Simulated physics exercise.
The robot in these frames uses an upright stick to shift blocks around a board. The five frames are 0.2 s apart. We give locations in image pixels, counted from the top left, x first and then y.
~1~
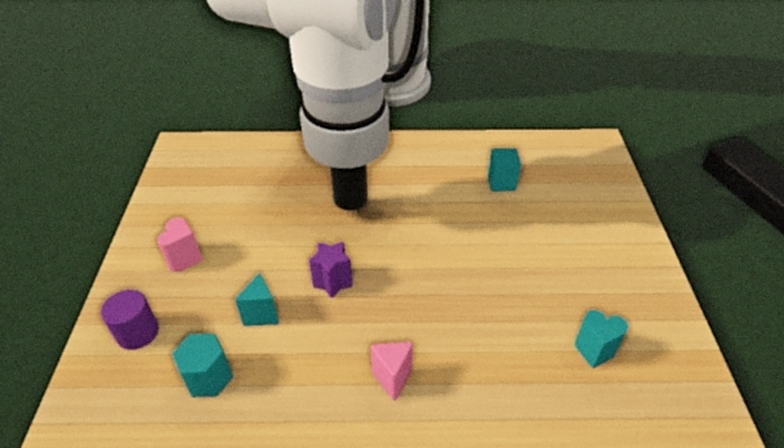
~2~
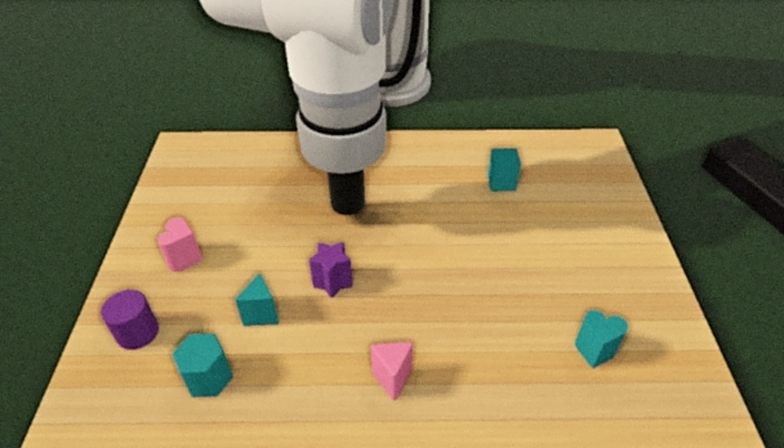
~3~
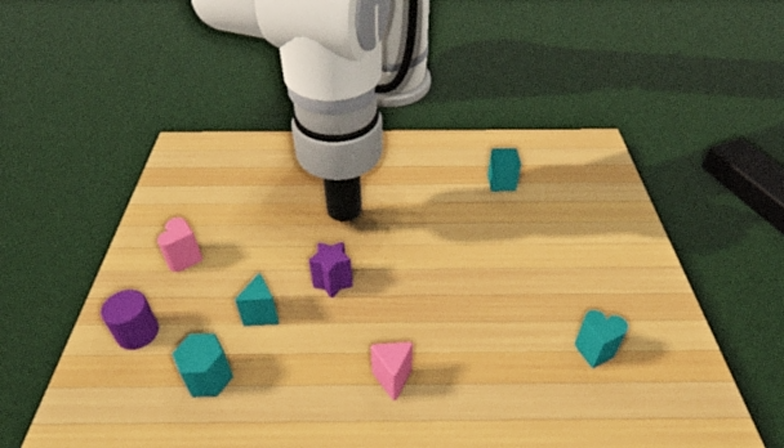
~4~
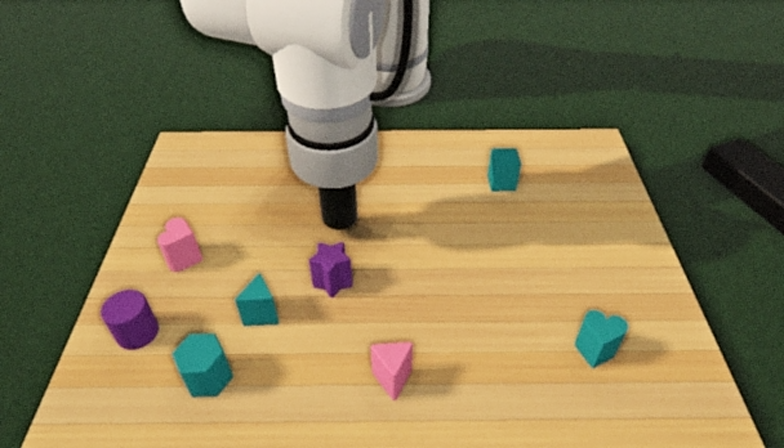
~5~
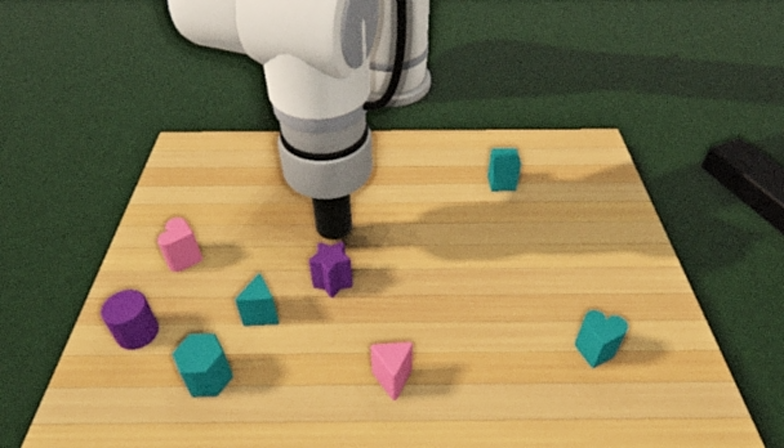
At the start, a robot arm holds an upright black stick over a wooden board scattered with teal, pink and purple blocks. The arm moves the stick a short way toward the viewer and slightly left, bringing its tip close behind the purple star, while the blocks stay in place.
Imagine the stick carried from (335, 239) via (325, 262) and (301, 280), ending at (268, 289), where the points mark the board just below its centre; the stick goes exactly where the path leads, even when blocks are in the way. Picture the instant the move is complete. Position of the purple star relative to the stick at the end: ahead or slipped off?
Beside or behind it.
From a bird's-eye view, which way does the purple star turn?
It turns round anticlockwise.
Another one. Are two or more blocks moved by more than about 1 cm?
Final answer: No.
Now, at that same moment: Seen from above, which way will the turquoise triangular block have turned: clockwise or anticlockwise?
Spins counterclockwise.
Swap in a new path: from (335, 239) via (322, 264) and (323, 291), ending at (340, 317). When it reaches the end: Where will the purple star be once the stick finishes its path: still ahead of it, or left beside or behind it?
It sits in front of the stick.
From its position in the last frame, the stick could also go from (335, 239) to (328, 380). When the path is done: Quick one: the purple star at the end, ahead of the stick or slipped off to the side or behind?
The stick still drives it.
On the path given first. One third of the way, stick at (323, 251); purple star at (329, 259), turned 15° anticlockwise.
Two thirds of the way, stick at (299, 269); purple star at (325, 269), turned 45° anticlockwise.
At the end, stick at (265, 278); turquoise triangular block at (251, 291), turned 25° anticlockwise; purple star at (325, 269), turned 45° anticlockwise.
